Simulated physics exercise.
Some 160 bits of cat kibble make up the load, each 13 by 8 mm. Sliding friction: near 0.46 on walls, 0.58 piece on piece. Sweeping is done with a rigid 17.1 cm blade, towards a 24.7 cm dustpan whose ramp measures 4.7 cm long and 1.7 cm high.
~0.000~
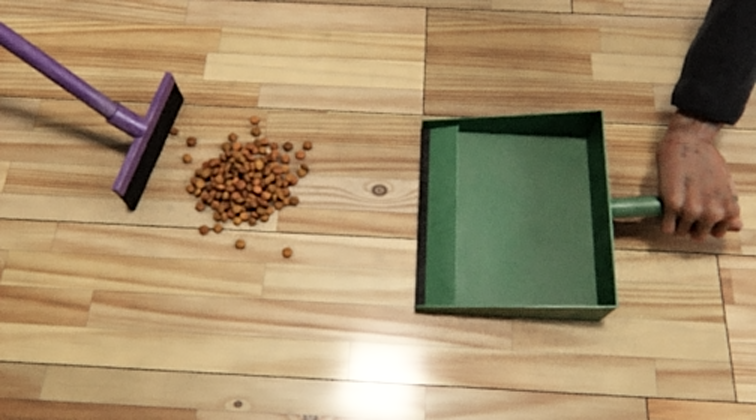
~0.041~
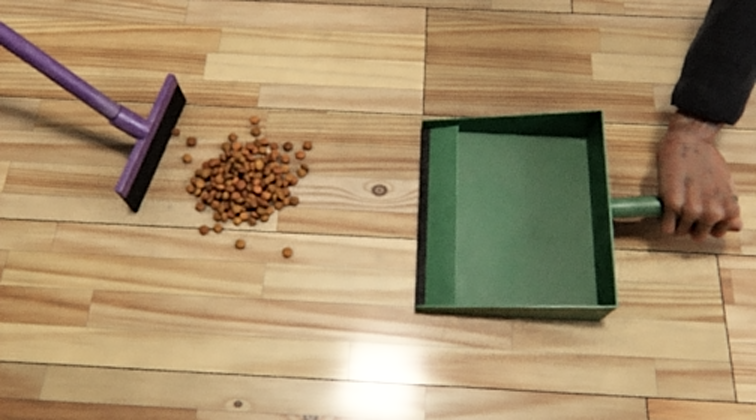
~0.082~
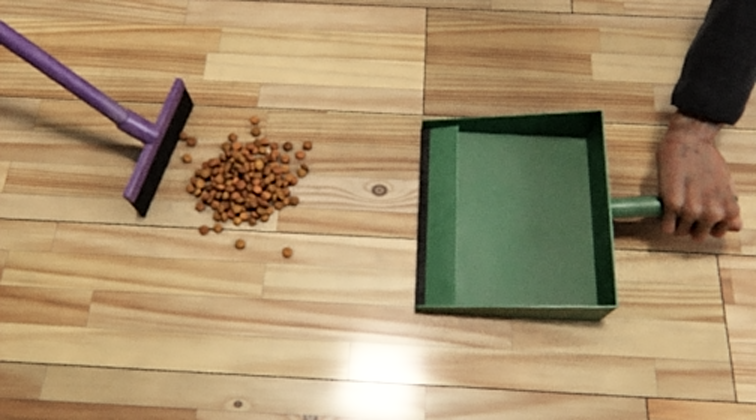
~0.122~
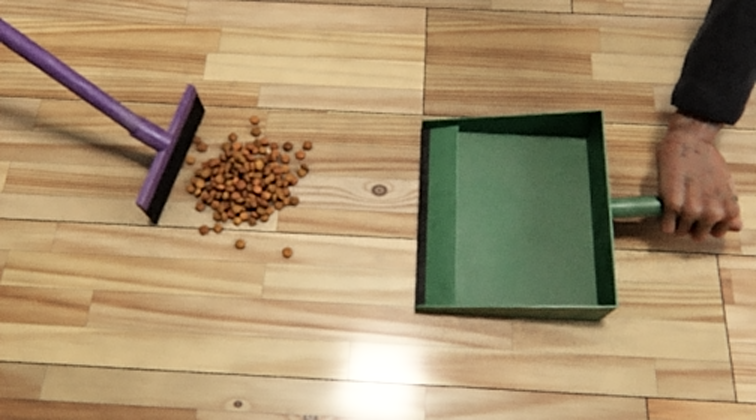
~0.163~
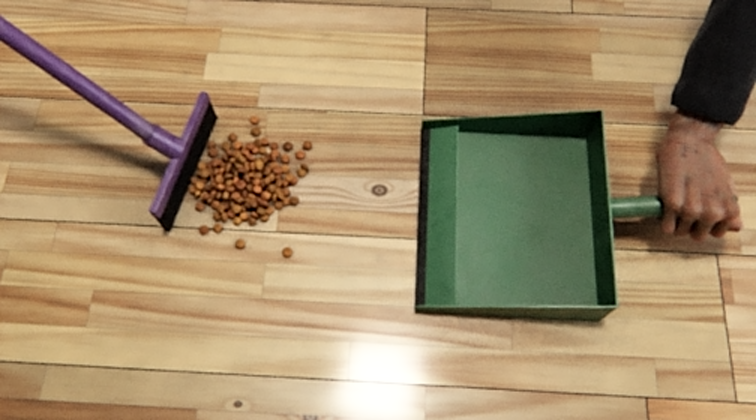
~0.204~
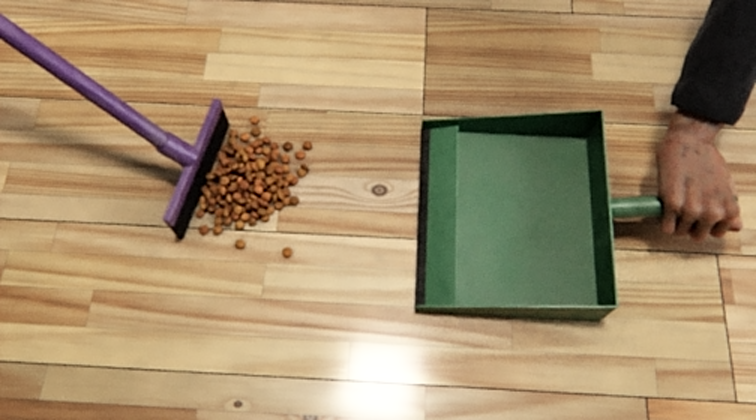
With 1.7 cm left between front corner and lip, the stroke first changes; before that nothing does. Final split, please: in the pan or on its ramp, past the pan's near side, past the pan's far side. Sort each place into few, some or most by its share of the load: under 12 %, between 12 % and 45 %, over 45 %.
Shares: Pan: Some; near side: Some; far side: Few.
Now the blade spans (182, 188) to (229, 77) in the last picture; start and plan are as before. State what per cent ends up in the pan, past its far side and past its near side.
Split: Pan = 5, far = 5, near = 0.
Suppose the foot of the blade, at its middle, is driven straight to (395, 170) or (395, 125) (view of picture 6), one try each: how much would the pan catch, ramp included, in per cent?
The two tries give about 10 and 0 percent.
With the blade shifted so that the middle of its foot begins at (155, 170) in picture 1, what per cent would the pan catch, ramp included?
About 15 per cent.
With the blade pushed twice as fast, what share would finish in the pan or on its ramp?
I'd put it at roughly 30 per cent.
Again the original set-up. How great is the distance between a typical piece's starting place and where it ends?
About 24 cm.
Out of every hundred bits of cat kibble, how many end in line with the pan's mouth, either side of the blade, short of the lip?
I'd estimate close to 60 per cent.
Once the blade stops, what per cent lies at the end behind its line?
Roughly 25 per cent.
Then, at 0.48 s, middle of the blade 16 cm from the lip; 0 % over the lip, far side 0 %, near side 0 %.
After 0.66 s, middle of the blade 8 cm from the lip; 0 % over the lip, far side 0 %, near side 5 %.
Then, at 0.96 s, middle of the blade 3 cm from the lip; 20 % over the lip, far side 0 %, near side 15 %.
In the end, at 1.3 s, pan 20 %, near side 15 %, far side 0 %, in front of the lip or behind the blade 60 %.
